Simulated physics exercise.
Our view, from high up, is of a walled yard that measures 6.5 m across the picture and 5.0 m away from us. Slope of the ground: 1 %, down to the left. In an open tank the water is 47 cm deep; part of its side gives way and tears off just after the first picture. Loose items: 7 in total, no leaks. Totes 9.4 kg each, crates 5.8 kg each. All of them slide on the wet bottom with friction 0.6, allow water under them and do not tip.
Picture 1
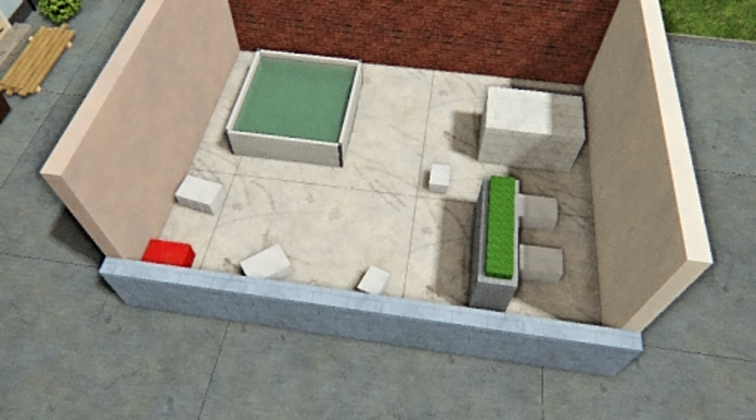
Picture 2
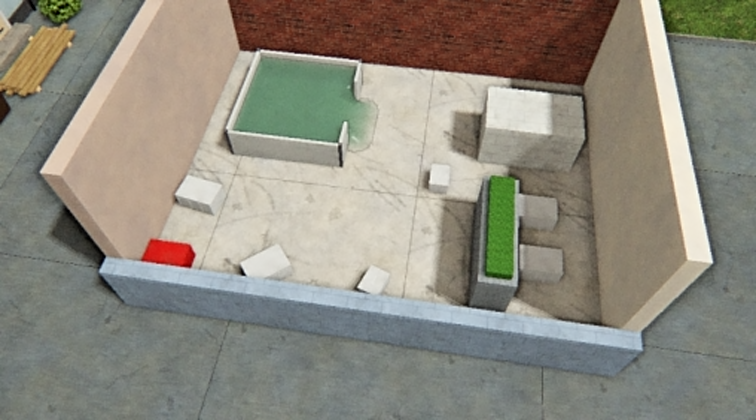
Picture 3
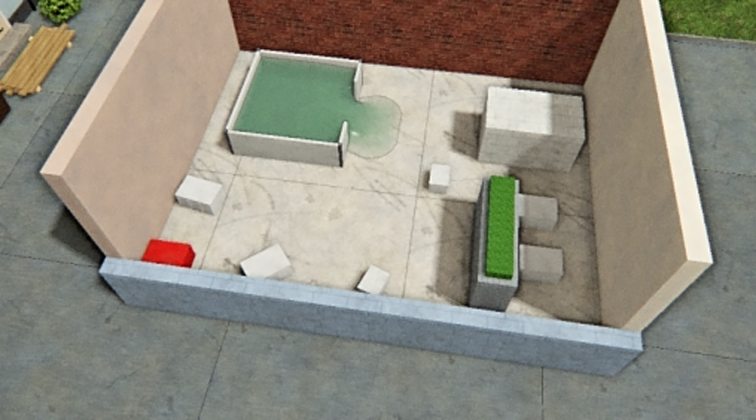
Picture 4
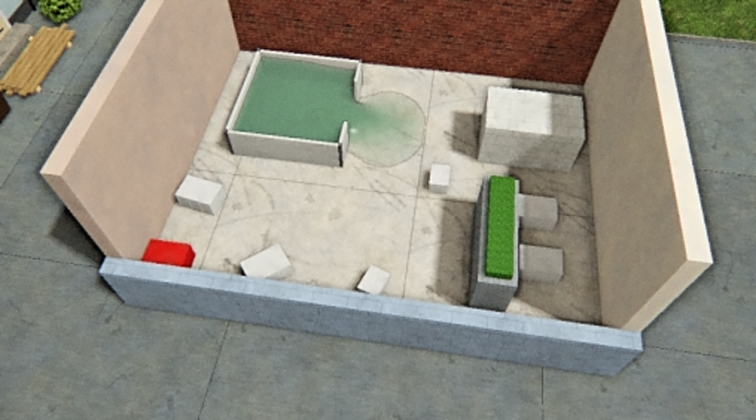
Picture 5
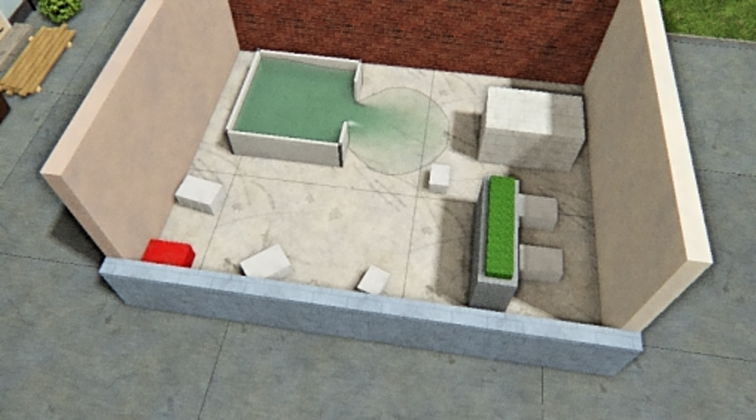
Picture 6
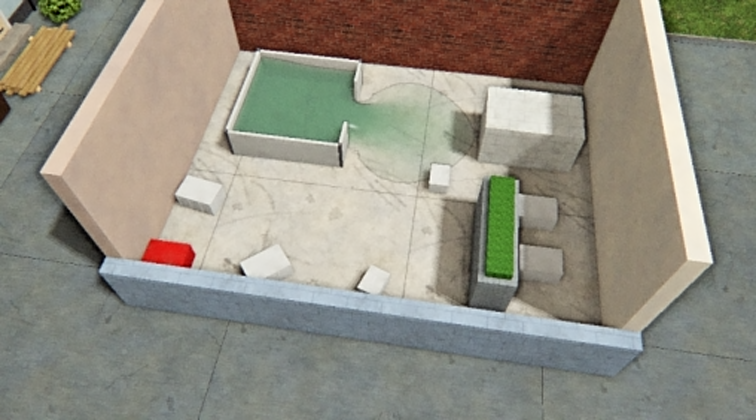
Green water pours through a gap in the tank's right side and spreads across the floor.
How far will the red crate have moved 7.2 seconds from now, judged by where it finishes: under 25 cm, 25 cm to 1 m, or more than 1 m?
It will hold steady.
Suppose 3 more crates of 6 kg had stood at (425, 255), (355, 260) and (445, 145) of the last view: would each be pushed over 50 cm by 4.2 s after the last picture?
So that's beyond the threshold, within the threshold and beyond the threshold, in that sequence.
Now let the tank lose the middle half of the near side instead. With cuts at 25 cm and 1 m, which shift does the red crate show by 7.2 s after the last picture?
What happens next is that the red crate gets swept a long way.
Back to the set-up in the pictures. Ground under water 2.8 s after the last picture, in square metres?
Somewhere around 19 m2, roughly.
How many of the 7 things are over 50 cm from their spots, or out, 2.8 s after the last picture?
Count then: 2.
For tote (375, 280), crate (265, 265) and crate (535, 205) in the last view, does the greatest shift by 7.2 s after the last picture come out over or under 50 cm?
The first never reached the threshold, the second never reached the threshold, and the third topped the threshold.
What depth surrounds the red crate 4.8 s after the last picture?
Depth approx. 0 cm.
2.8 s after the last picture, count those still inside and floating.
Count: 1.
Then, 0.9 s after the last picture the red crate is near (166, 253), 0.0 m from its start, aground; 0 afloat.
Then, 2.8 s after the last picture the red crate is near (166, 253), 0.0 m from its start, aground; 1 afloat.
Then, 4.8 s after the last picture the red crate is near (166, 253), 0.0 m from its start, aground; 2 afloat.
Then, 7.2 s after the last picture the red crate is near (166, 253), 0.0 m from its start, aground; 2 afloat.
